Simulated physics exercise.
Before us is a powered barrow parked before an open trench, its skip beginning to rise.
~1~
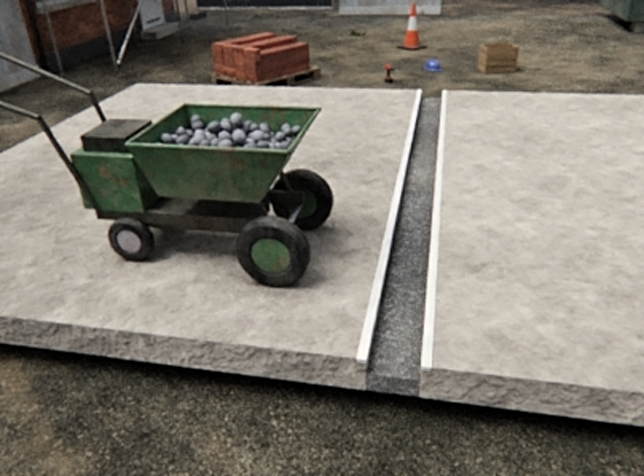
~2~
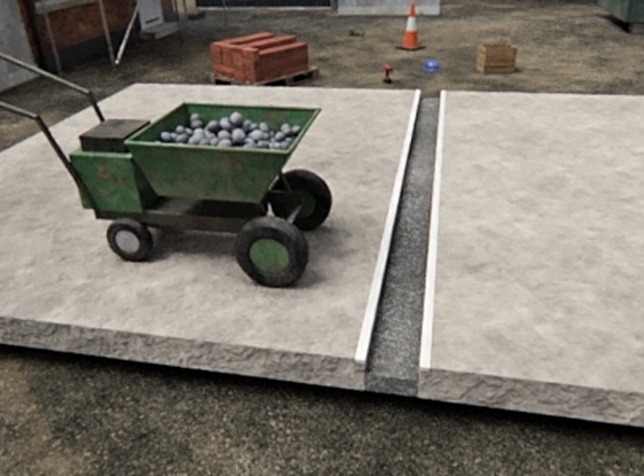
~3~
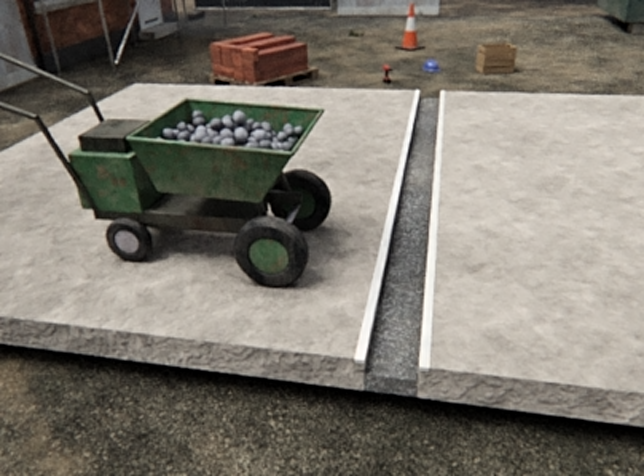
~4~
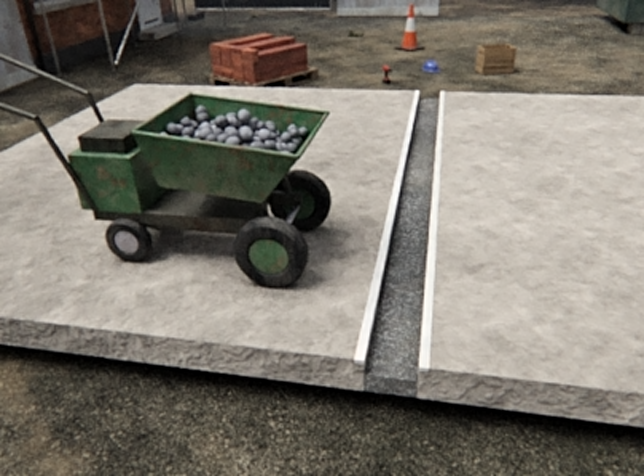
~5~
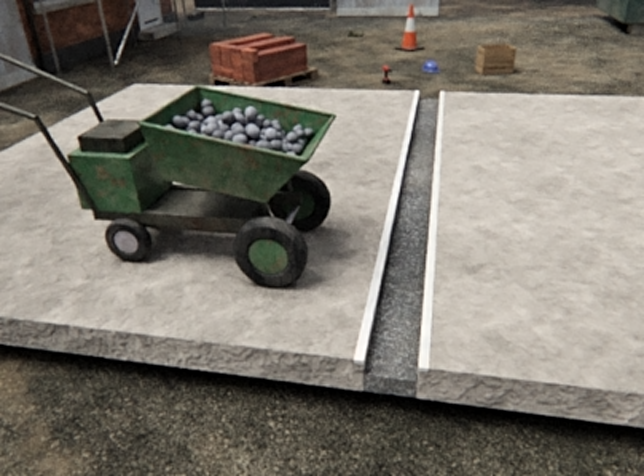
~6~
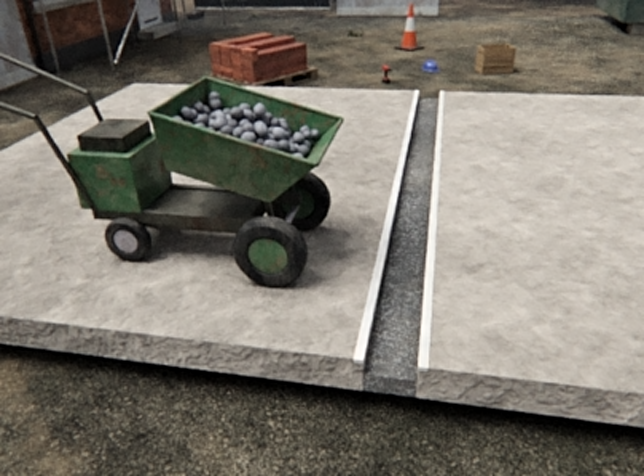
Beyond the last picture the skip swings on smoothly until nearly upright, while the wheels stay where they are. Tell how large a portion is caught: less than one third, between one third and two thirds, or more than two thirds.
The share in the trench is a third or more but not above two thirds.
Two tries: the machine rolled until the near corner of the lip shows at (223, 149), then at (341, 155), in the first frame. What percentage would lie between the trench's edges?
40 % and 0 %.
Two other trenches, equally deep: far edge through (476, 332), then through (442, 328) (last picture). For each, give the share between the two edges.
You'd get 90 % in the first case and 70 % in the second.
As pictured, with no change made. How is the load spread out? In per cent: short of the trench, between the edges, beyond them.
I'd say about 5 per cent short, about 55 between and about 40 beyond.
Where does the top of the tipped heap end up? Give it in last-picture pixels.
Summit once settled: About (414, 253).
Soon, skip tipped steeply; all in the skip.
A while on, skip tipped right over; most in the skip; about a quarter in or heaped over the trench; a small part beyond it; a stray few falling.
Towards the end, skip tipped right over; a small part in the skip; a stray few short of the trench; about half in or heaped over the trench; about a third beyond it.
Finally, skip tipped right over; a stray few in the skip; a stray few short of the trench; about half in or heaped over the trench; about a third beyond it.
